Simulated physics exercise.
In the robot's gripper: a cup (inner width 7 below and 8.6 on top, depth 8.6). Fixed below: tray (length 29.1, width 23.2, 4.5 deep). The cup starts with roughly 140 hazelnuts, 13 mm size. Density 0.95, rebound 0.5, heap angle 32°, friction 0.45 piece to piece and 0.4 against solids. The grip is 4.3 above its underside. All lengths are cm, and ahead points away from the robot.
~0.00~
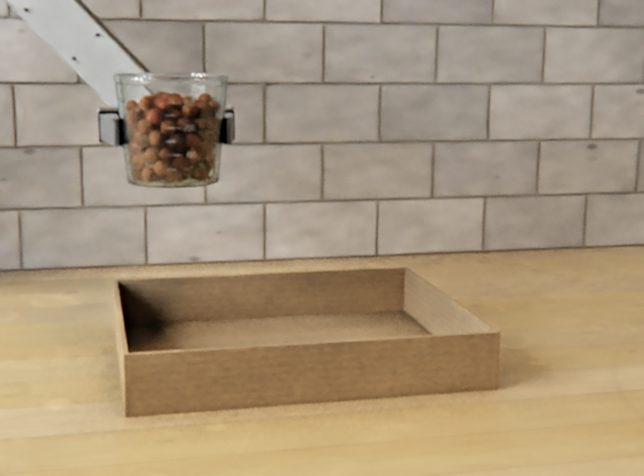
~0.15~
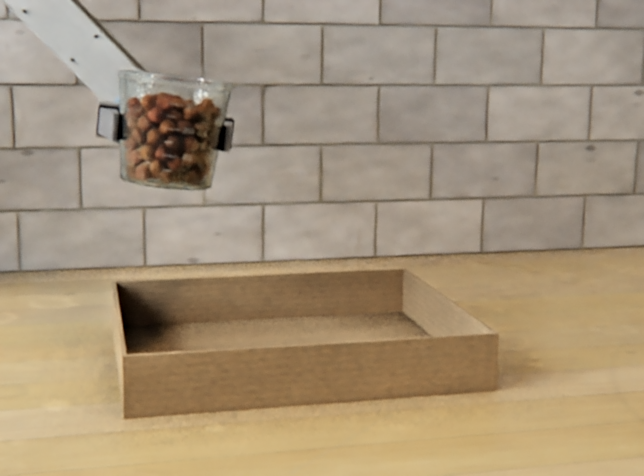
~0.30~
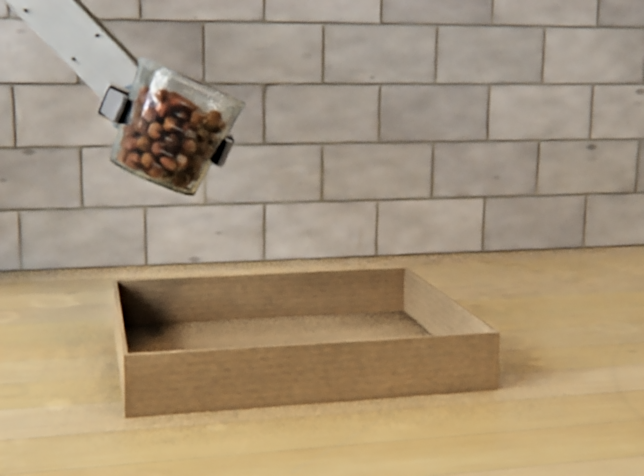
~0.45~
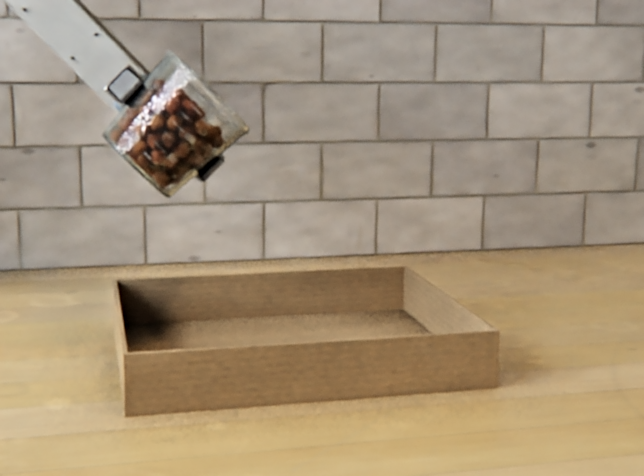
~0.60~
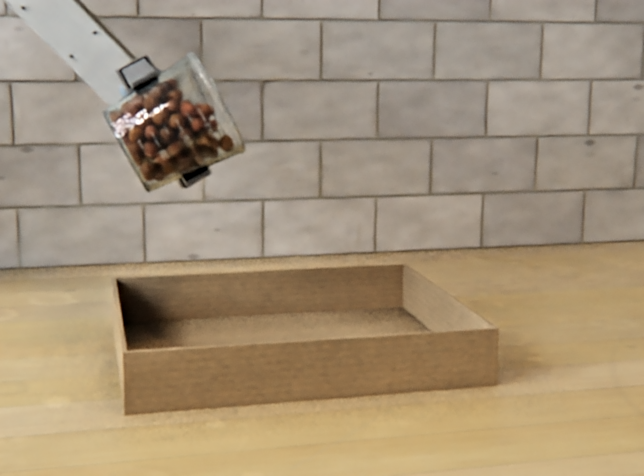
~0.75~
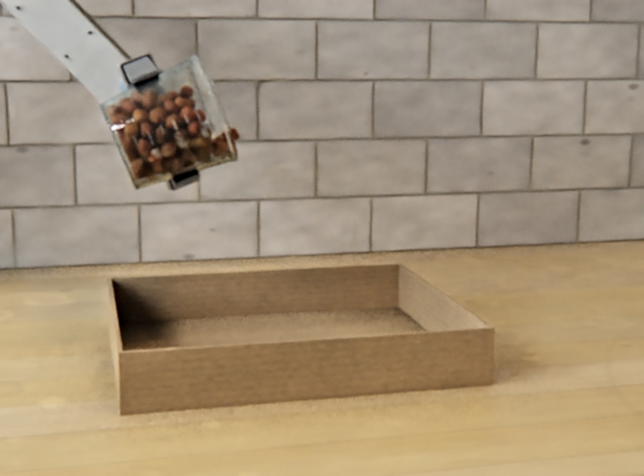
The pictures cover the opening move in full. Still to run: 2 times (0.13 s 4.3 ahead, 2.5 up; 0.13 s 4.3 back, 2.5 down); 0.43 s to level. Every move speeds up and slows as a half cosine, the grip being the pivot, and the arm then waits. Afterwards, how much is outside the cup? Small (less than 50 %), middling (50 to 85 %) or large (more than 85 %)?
Outside the cup the share is middling, 50 to 85 %.
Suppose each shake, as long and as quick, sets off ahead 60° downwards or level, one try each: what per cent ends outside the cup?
Some 10 and 60 per cent.
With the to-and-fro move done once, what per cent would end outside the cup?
It would be near 55 per cent.
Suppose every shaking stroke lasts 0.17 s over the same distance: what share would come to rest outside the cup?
Then about 50 per cent.
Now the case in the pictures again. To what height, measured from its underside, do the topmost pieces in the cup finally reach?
About 4.0 cm.
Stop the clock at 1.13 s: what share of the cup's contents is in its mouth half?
About 45 per cent.
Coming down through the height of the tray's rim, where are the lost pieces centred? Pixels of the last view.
Near (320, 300).
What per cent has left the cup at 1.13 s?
Some 55 per cent.
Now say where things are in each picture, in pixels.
Cup middle at (173, 131), level; upper third of the load around (170, 109), from x 130 to 215, top at y 95; 138 in the cup, in the first picture.
Cup middle at (171, 132), tilted 7° forward; upper third of the load around (168, 112), from x 130 to 215, top at y 95, in the second picture.
Cup middle at (172, 131), tilted 24° forward; upper third of the load around (170, 112), from x 125 to 220, top at y 90, in the third picture.
Cup middle at (171, 130), tilted 45° forward; upper third of the load around (169, 110), from x 115 to 220, top at y 85, in the fourth picture.
Cup middle at (170, 128), tilted 62° forward; upper third of the load around (163, 110), from x 115 to 230, top at y 85, in the fifth picture.
Cup middle at (166, 128), tilted 69° forward; upper third of the load around (159, 112), from x 115 to 230, top at y 90; 138 in the cup, in the sixth picture.
By 1.13 s, tilted 69° forward, highest piece 23 above the table; 72 in the tray, 62 in the cup, 4 in flight or on a rim.
By 1.51 s, tilted 28° forward, highest piece 21 above the table; 106 in the tray, 31 in the cup, 1 on the table or floor.
By 1.90 s, level, highest piece 20 above the table; 106 in the tray, 31 in the cup, 1 on the table or floor.
By 2.95 s, level, highest piece 20 above the table; 106 in the tray, 31 in the cup, 1 on the table or floor.
Final count, 106 in the tray, 31 in the cup, 1 on the table or floor. That is 78 % outside the cup.
